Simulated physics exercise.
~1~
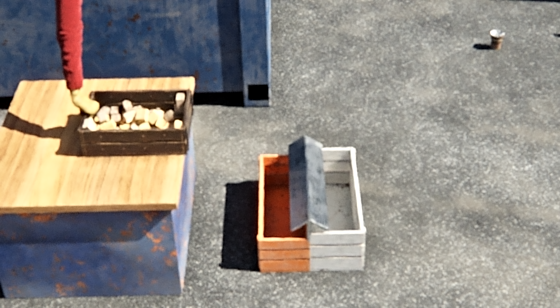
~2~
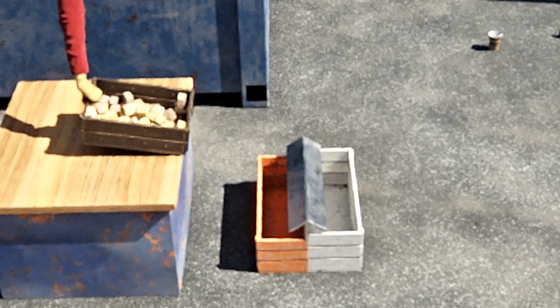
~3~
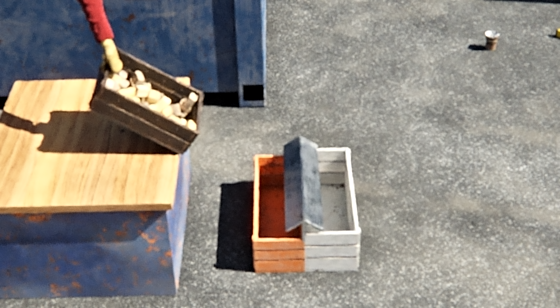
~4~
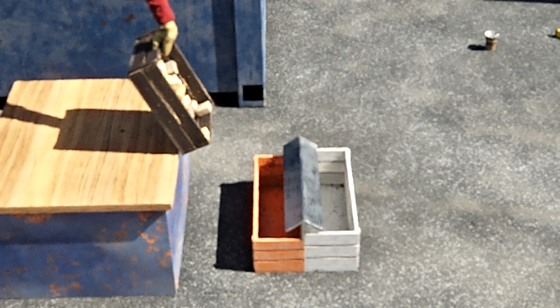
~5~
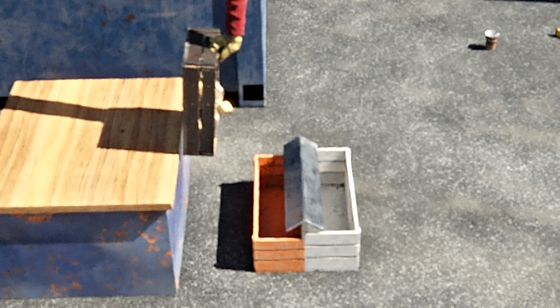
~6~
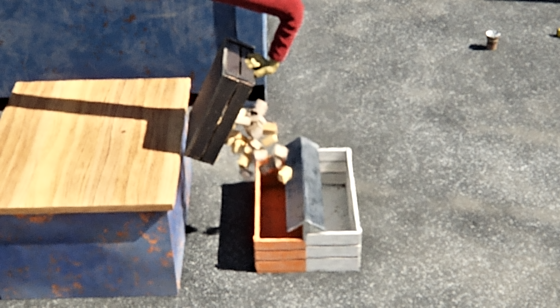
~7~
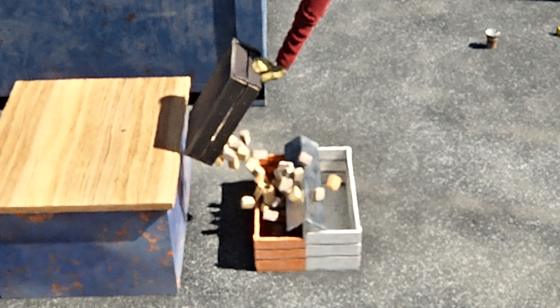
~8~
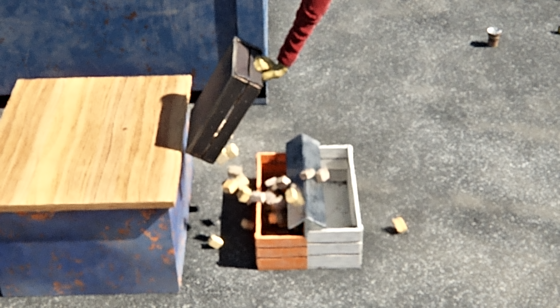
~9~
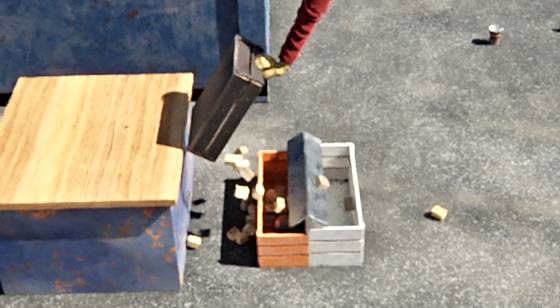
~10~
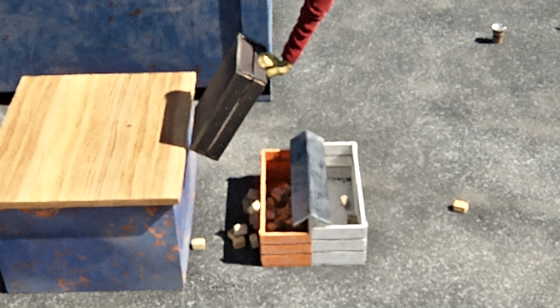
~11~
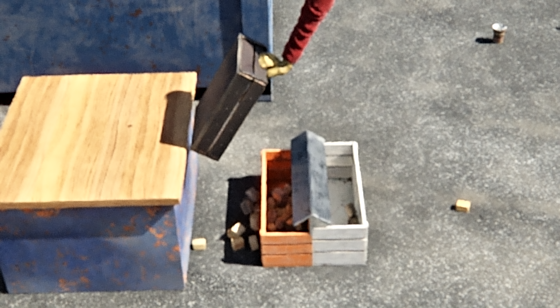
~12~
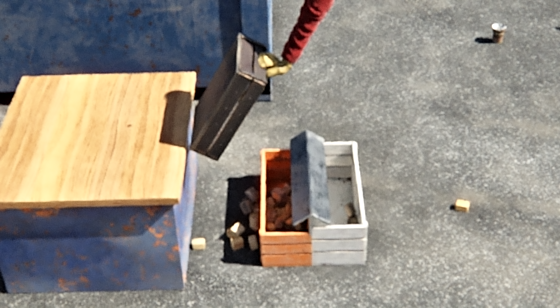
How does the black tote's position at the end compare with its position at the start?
At the start the black tote sits level on top of the wooden bench. By the end it is farther right and slightly higher, held steeply tipped by the red arm just past the bench's right edge.
